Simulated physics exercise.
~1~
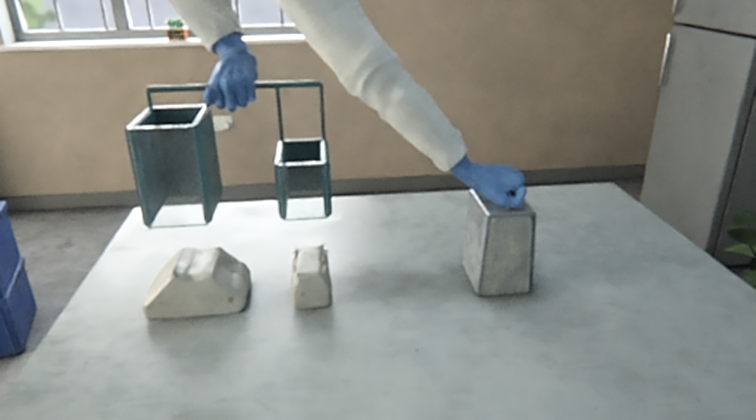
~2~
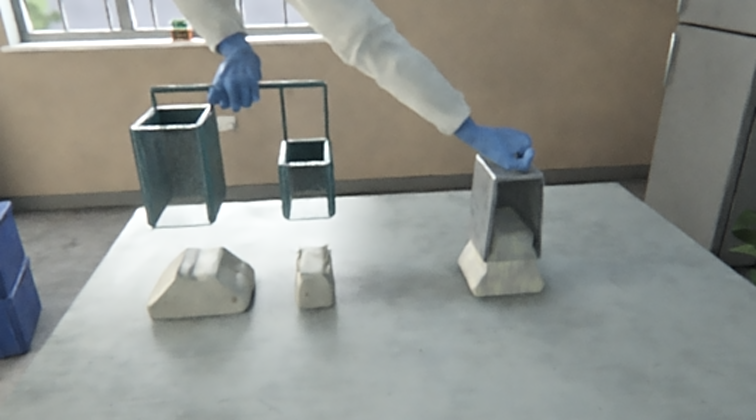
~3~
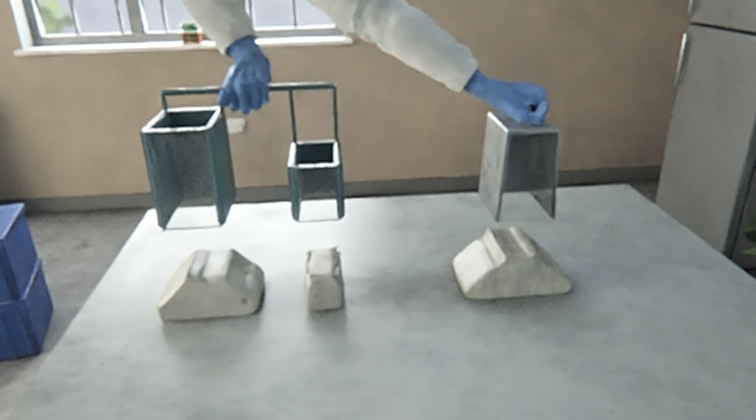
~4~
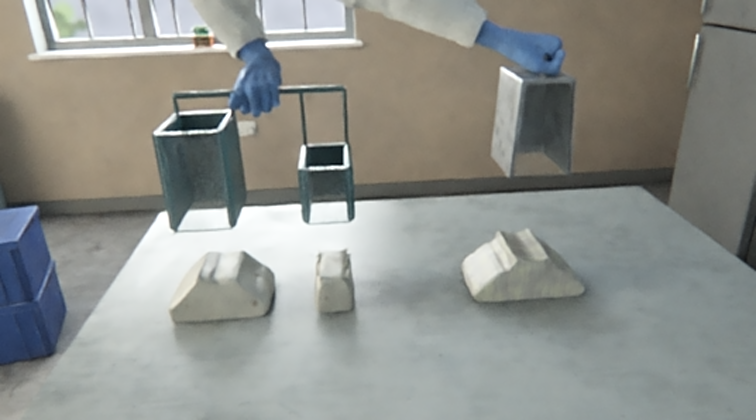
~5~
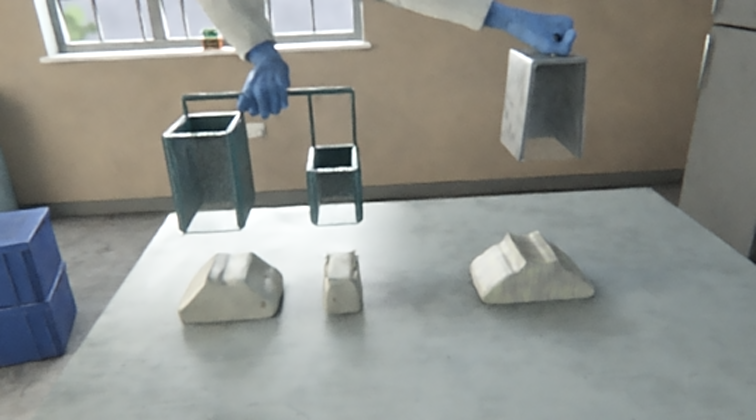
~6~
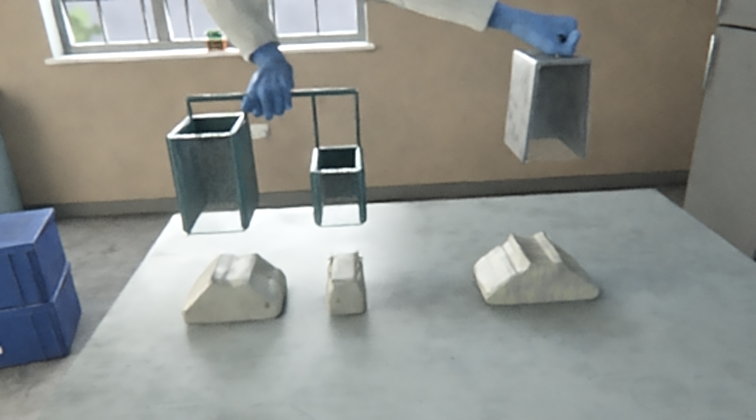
At the start, a gloved hand rests on an upturned metal tin at the right of a pale table, while the other holds a dark green frame of two open boxes above two off-white, slumped blocks. The right hand lifts the tin, and a pale, thick mass spreads at its base. As the tin rises clear, the mass settles into a wide, sloping mound with a ridged top, while the view drifts slightly left. The tin goes higher, then stops and is held still. The mound stays on the table, only about half as tall as the tin.
